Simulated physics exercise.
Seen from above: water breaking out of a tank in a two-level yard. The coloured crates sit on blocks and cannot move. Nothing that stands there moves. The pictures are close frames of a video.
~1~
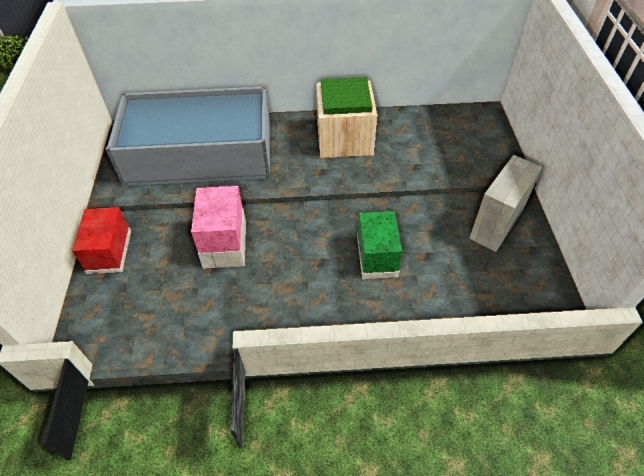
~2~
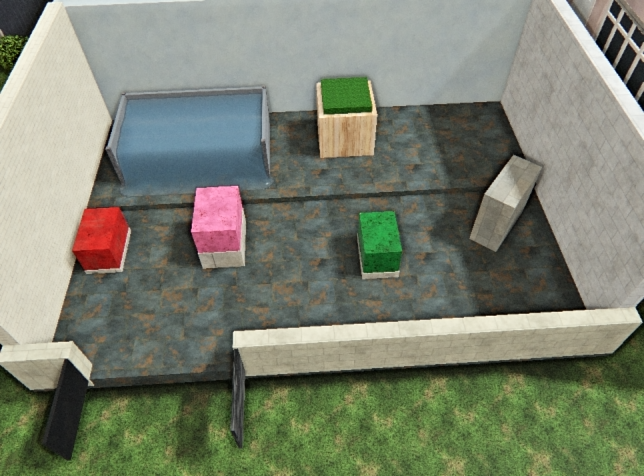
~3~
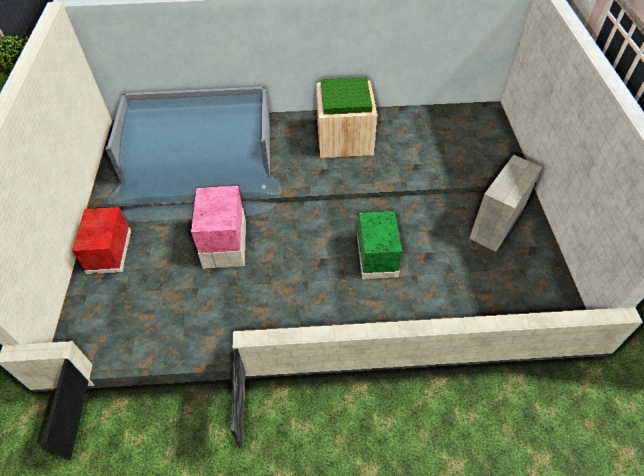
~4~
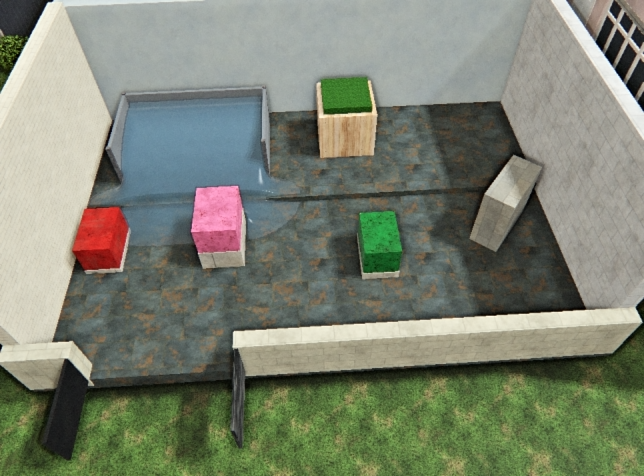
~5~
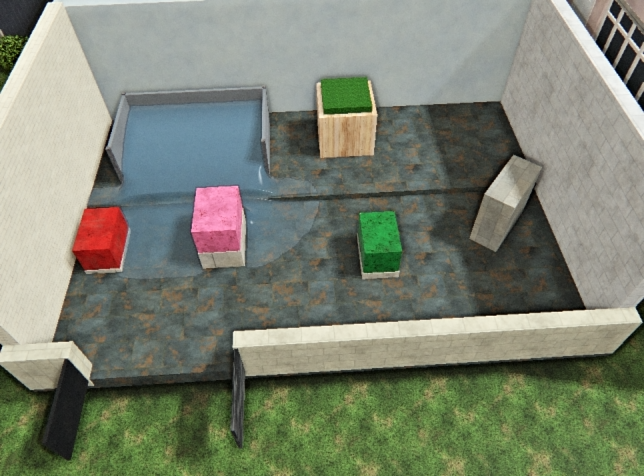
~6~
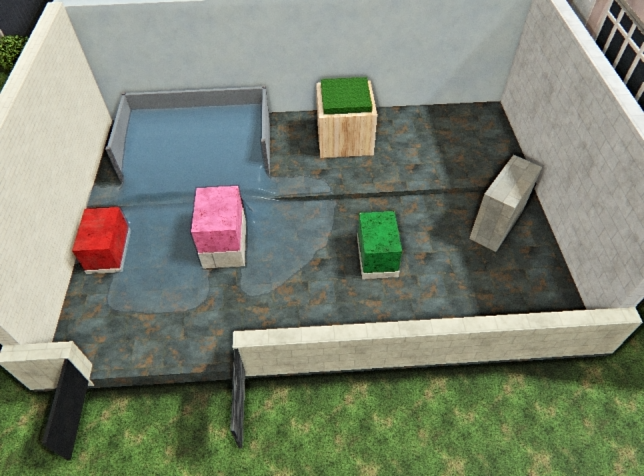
Water breaks out of a grey tank at the back left of a walled, dark-tiled yard, seen from above by a still camera. A red block, a pink block and a green block stand across the middle, with a grass-topped wooden box behind and a tilted grey slab at right. The tank's front vanishes, and water spreads forward over the floor, around the pink block and past the red one.
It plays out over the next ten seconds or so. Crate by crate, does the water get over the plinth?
One by one: The pink crate is wetted; the green crate is wetted; the red crate is wetted.
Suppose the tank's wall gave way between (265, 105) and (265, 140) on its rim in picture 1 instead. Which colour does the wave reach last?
The pink one.
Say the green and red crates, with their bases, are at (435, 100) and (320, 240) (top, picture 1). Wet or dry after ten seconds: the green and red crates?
In short: The green crate keeps dry; the red crate takes water.
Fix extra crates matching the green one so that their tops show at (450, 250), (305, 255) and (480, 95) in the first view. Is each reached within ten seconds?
As listed: Keeps dry, ends up wet, is spared.
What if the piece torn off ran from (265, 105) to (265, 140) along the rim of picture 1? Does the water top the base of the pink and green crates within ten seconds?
Then: The pink crate is safe, the green crate takes water.
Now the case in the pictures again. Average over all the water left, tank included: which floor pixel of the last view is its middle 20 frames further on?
At about (239, 244).
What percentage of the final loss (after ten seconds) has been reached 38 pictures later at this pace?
Roughly 85 per cent.
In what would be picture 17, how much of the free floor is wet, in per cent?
Roughly 50 per cent.
A moment on, water covers 40 % of the floor; the pink crate water round its plinth, the green crate water round its plinth, the red crate water round its plinth.
Next, water covers 50 % of the floor; the pink crate water round its plinth, the green crate water round its plinth, the red crate water round its plinth.
Then, water covers 65 % of the floor; the pink crate water round its plinth, the green crate water round its plinth, the red crate water round its plinth.
Later, water covers 70 % of the floor; the pink crate water round its plinth, the green crate water round its plinth, the red crate water round its plinth.
In the end, water covers 70 % of the floor; the pink crate was topped, the green crate was topped, the red crate was topped.
